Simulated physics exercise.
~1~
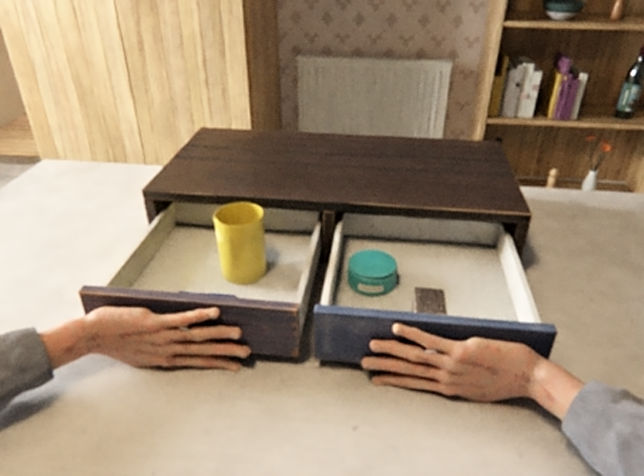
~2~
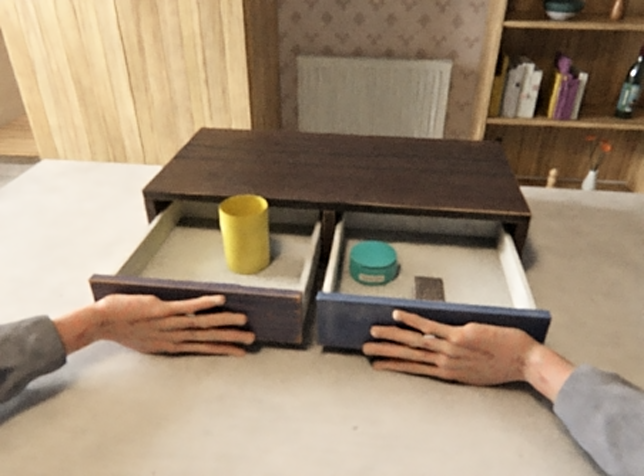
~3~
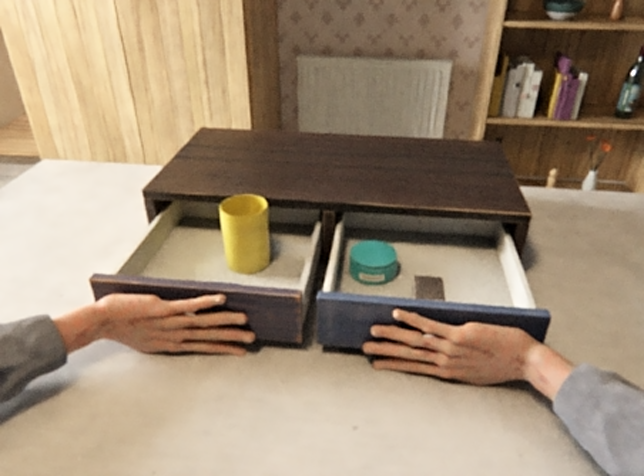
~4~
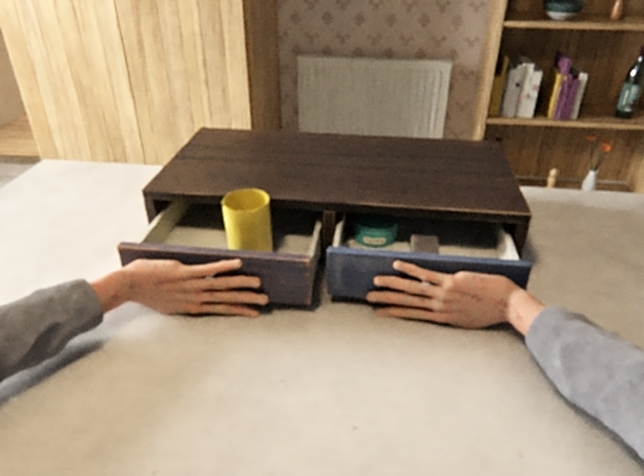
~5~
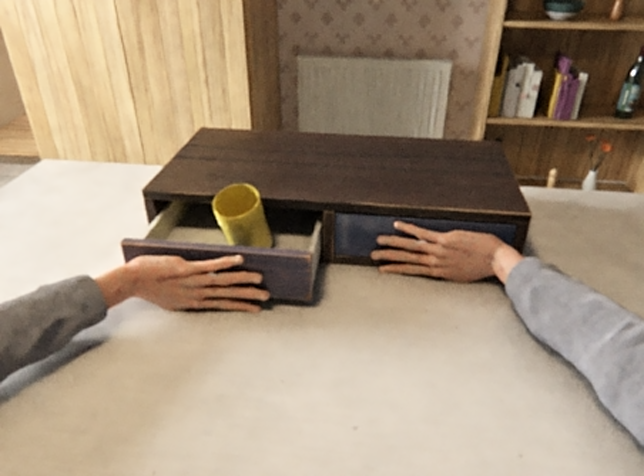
The video shows two hands pushing two open drawers into a dark wooden chest, the left holding a yellow cup and the right a turquoise jar and small dark block. The right drawer closes flush, while the left stays ajar with the cup tilted inside.
